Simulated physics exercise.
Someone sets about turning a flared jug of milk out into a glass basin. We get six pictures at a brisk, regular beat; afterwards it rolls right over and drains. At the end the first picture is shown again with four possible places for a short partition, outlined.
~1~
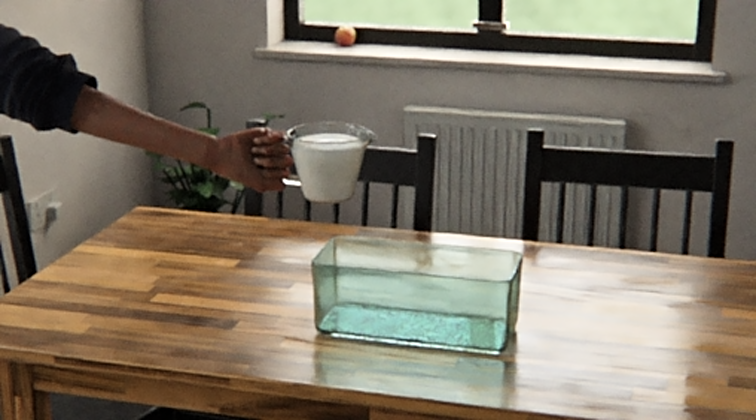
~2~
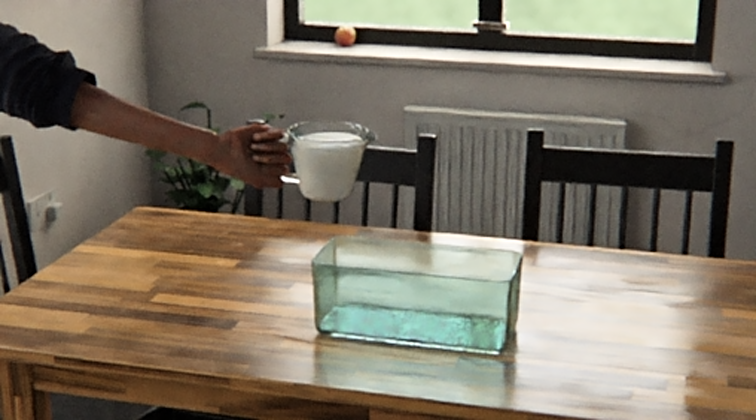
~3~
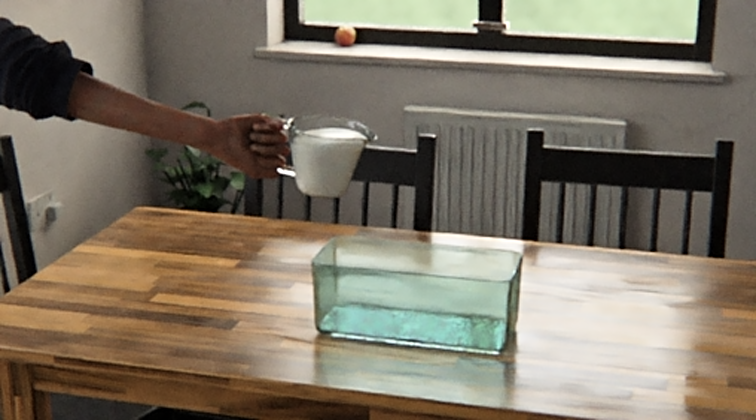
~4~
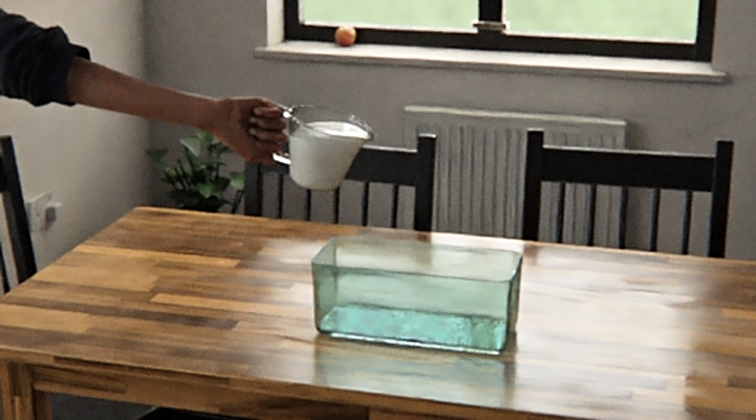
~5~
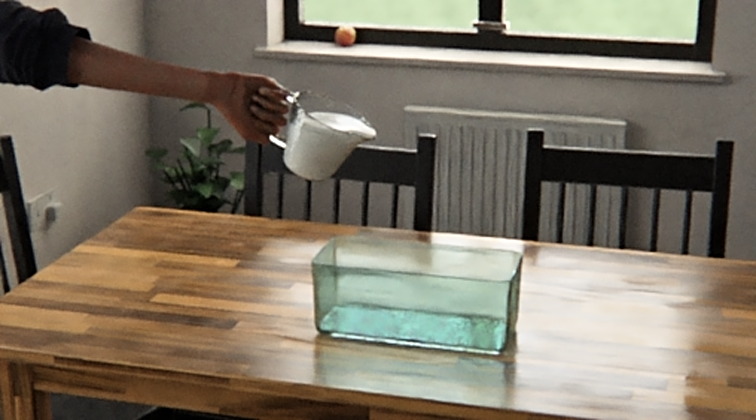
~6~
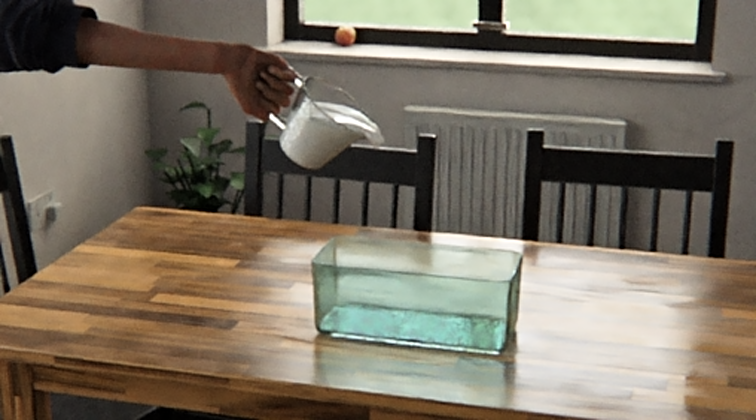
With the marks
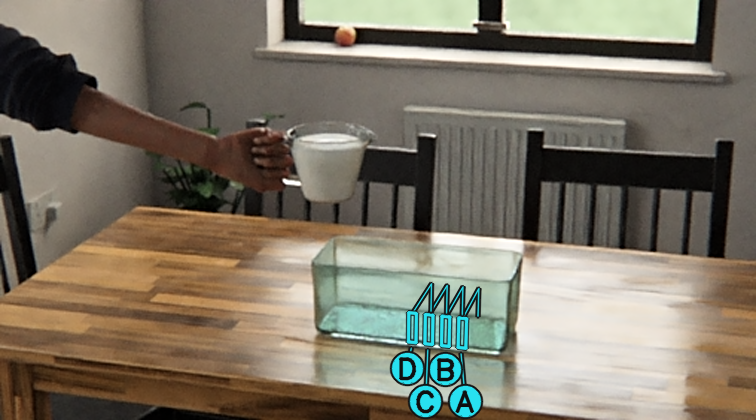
An arm in a dark sleeve reaches in from the left, holding a clear flared jug of milk above a wooden table, seen from a fixed, slightly raised view in a grey-walled room. A greenish glass basin stands on the table, with black chairs, a plant, a radiator and a window behind. The hand holds the jug upright, then steadily tilts it rightward, bringing the milk to its lip.
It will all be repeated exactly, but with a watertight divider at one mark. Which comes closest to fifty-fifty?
Choose B.
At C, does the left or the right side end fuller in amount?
More ends on the right.
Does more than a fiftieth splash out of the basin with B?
Yes.
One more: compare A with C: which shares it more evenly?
C it is.
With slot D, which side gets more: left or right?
The right one.
On the marked copy, A at (461, 353); B at (444, 351); C at (427, 349); D at (411, 347).
If A is chosen, about 87 % ends left of the wall and 4 % right of it; 9 % is lost outside.
If B is chosen, about 55 % ends left of the wall and 39 % right of it; 7 % is lost outside.
If C is chosen, about 24 % ends left of the wall and 71 % right of it; 5 % is lost outside.
If D is chosen, about 15 % ends left of the wall and 79 % right of it; 6 % is lost outside.
